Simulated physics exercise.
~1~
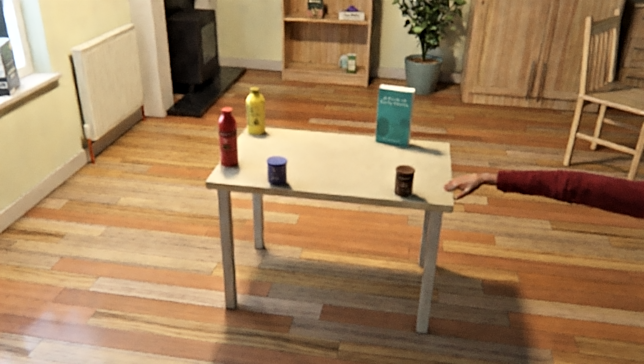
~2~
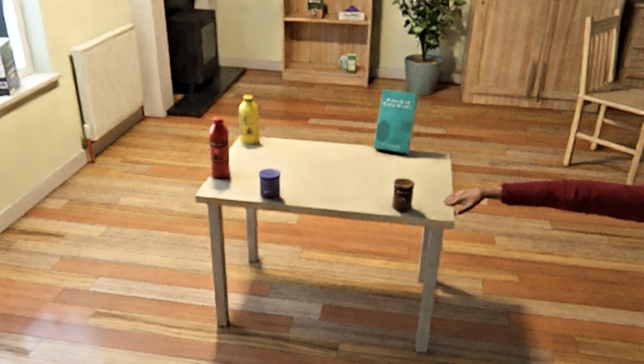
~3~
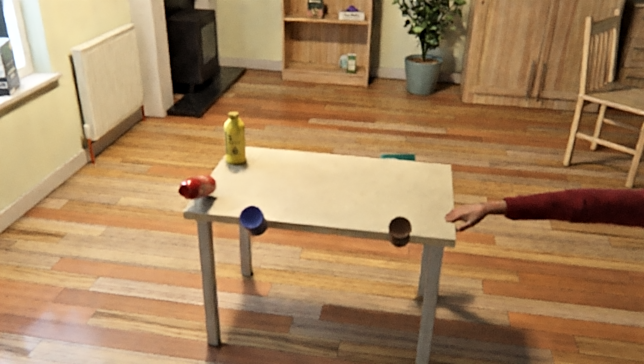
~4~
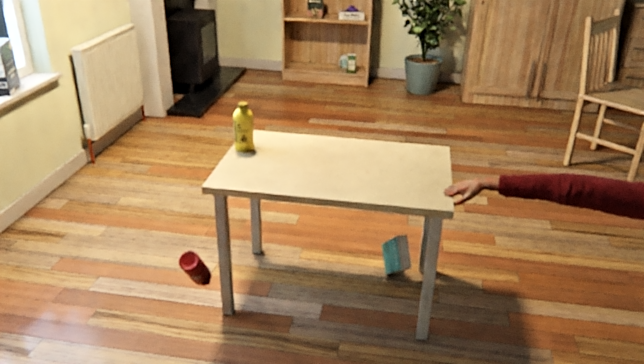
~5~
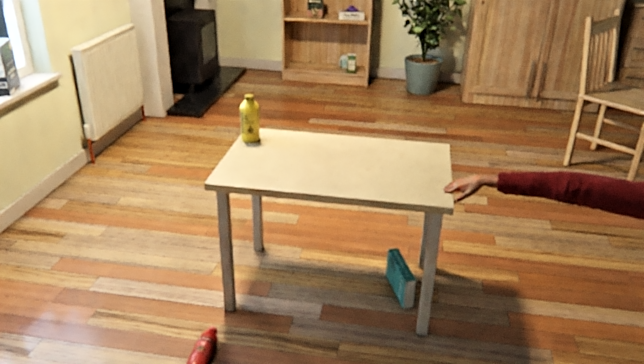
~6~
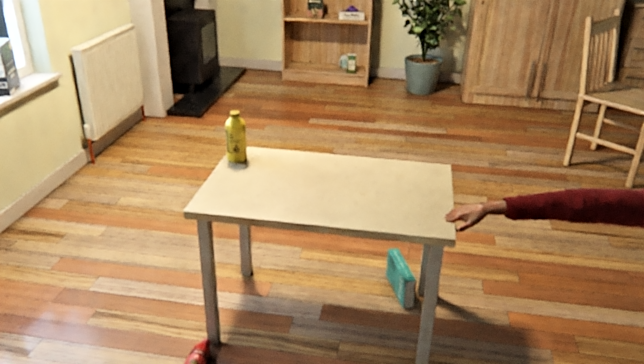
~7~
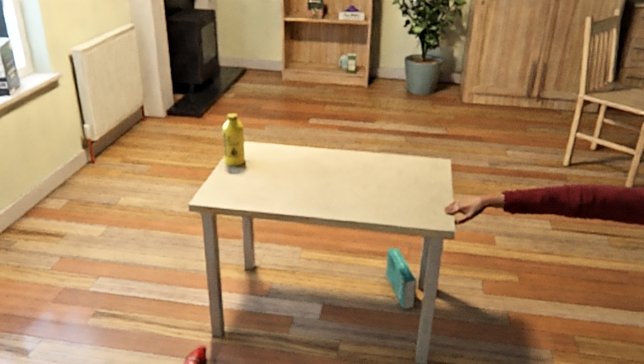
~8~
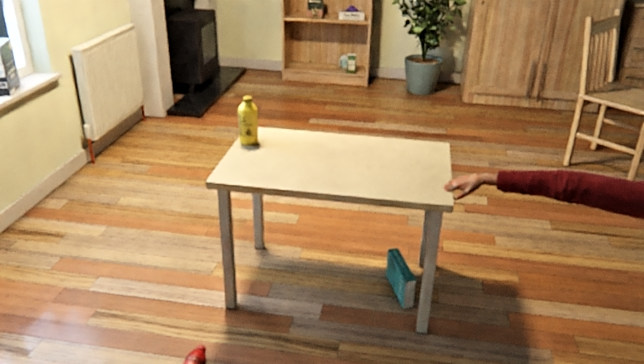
A small wooden table, jerked back and forth by a hand at its right edge, shed a red bottle, a blue tin, a brown tin and a turquoise book onto the floor, while the yellow bottle stayed standing at the far left corner.
